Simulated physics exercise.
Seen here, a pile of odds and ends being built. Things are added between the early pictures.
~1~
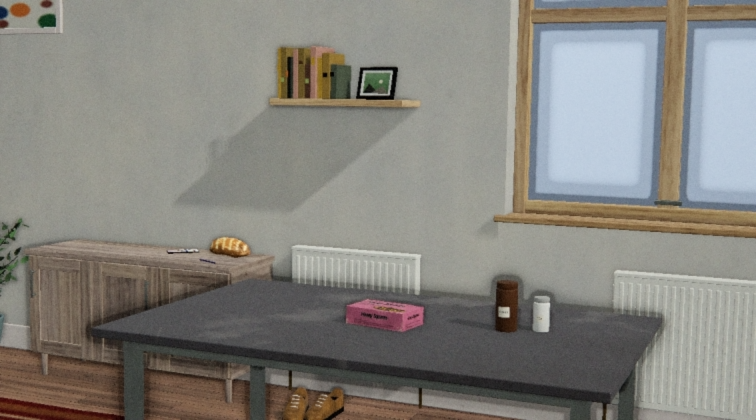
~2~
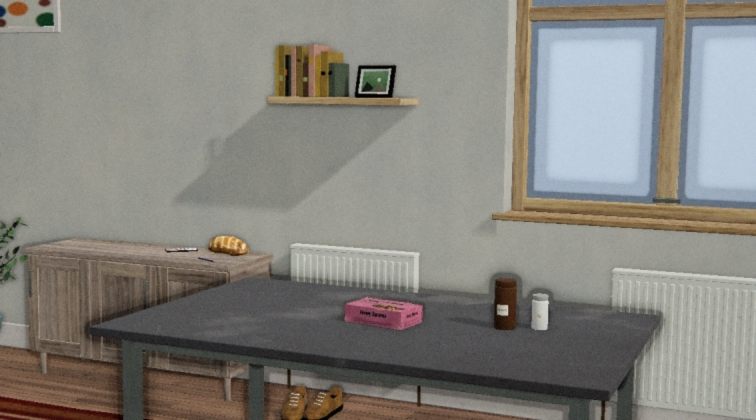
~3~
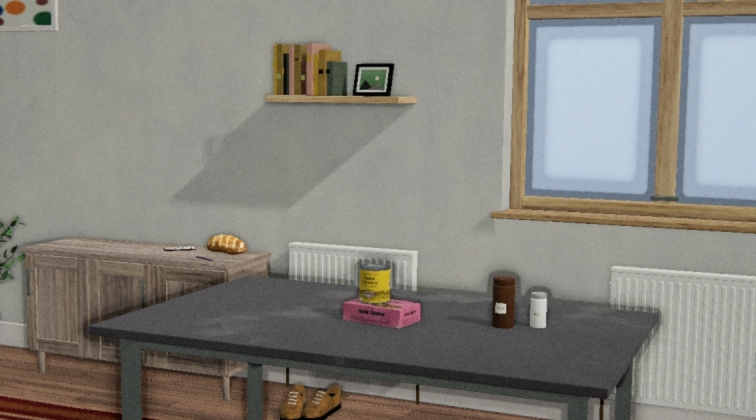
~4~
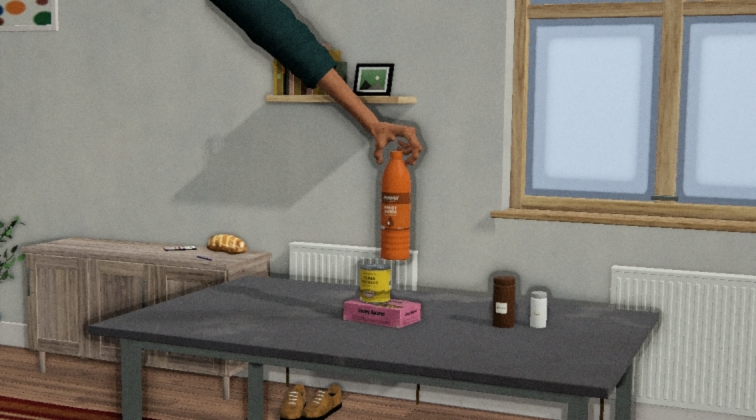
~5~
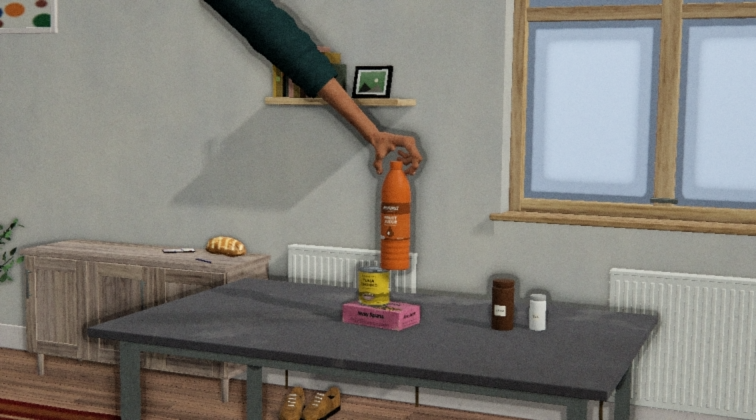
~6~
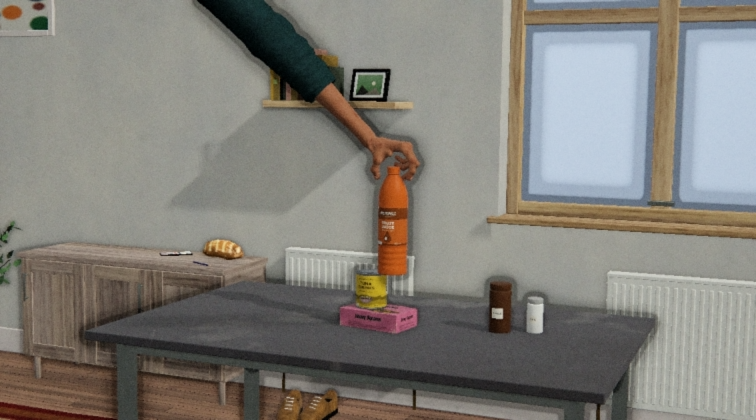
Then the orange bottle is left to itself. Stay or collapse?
Here the pile gives way.
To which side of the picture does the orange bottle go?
It goes to the right.
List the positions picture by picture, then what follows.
In the first picture, the last thing is not in view yet; pink packet (385, 315).
In the second picture, the last thing is not in view yet.
In the third picture, the last thing is not in view yet; pink packet (382, 312).
In the fourth picture, coming down; orange bottle (396, 205); yellow pot (375, 284).
In the fifth picture, coming down; orange bottle (396, 215); pink packet (381, 314).
In the sixth picture, set down, still held; orange bottle (393, 220); yellow pot (371, 289).
Then, 0.50 s later than the last frame, orange bottle now fallen.
Then, 1.80 s later than the last frame, things are still on the move.
When it is over, fallen, orange bottle; the other 4 as before. The pile loses its balance.
